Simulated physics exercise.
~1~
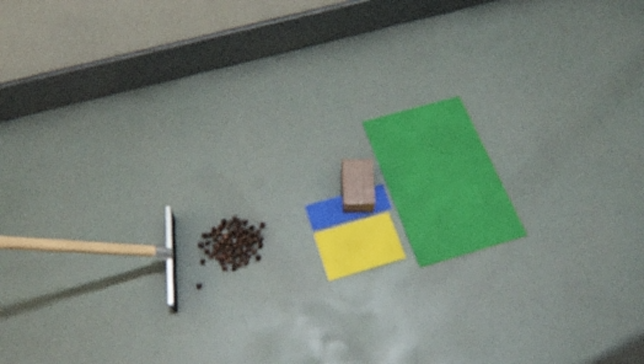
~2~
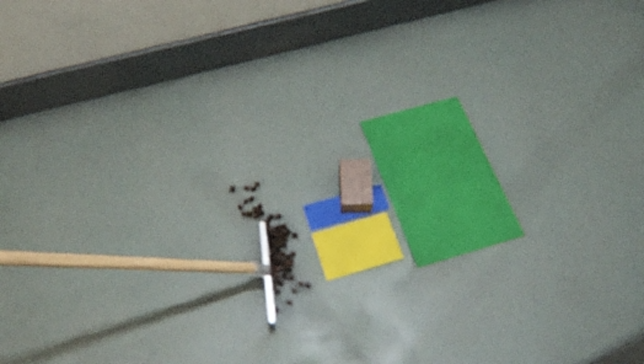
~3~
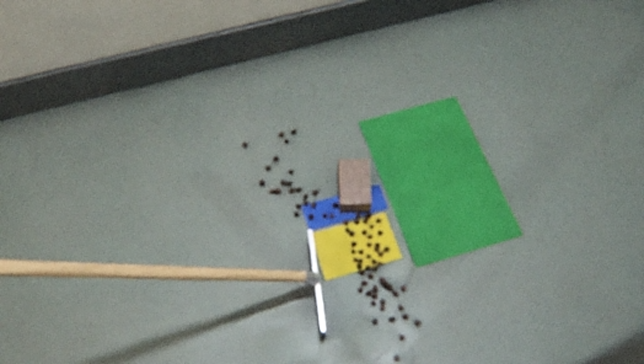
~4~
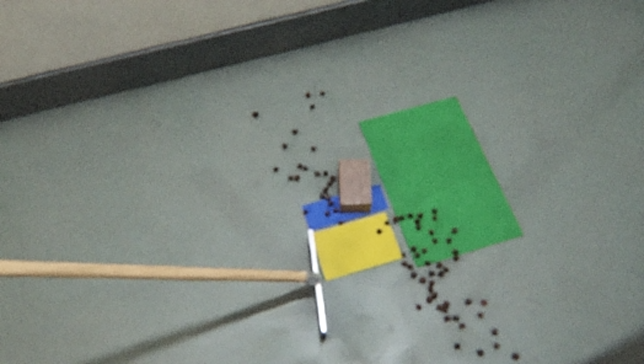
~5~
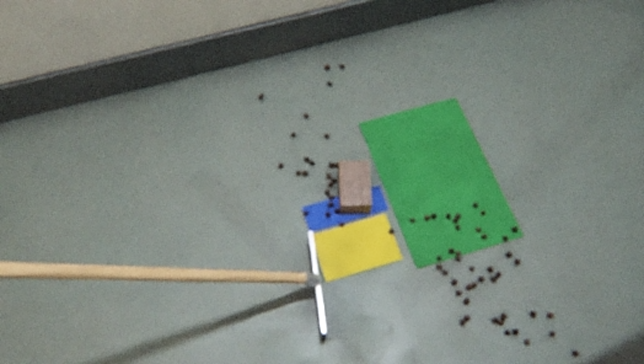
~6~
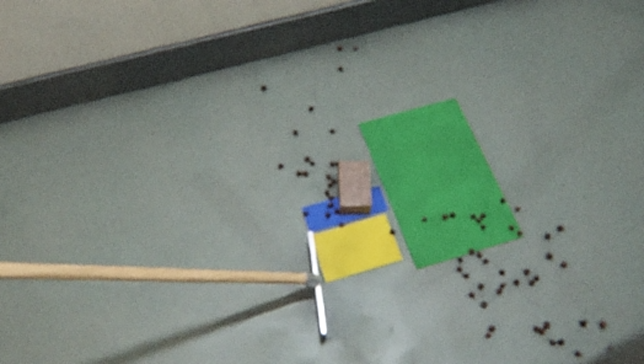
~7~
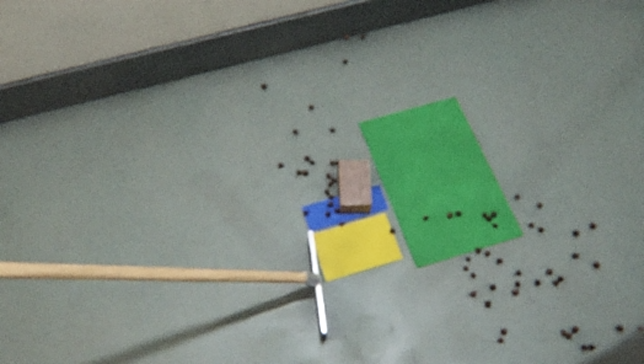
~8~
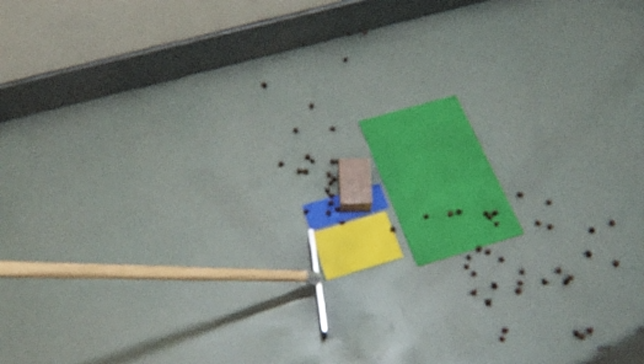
Squeegee pushing dark chocolate balls rightwards, then stopping as they scatter past a fixed block and coloured mats, most settling off them.
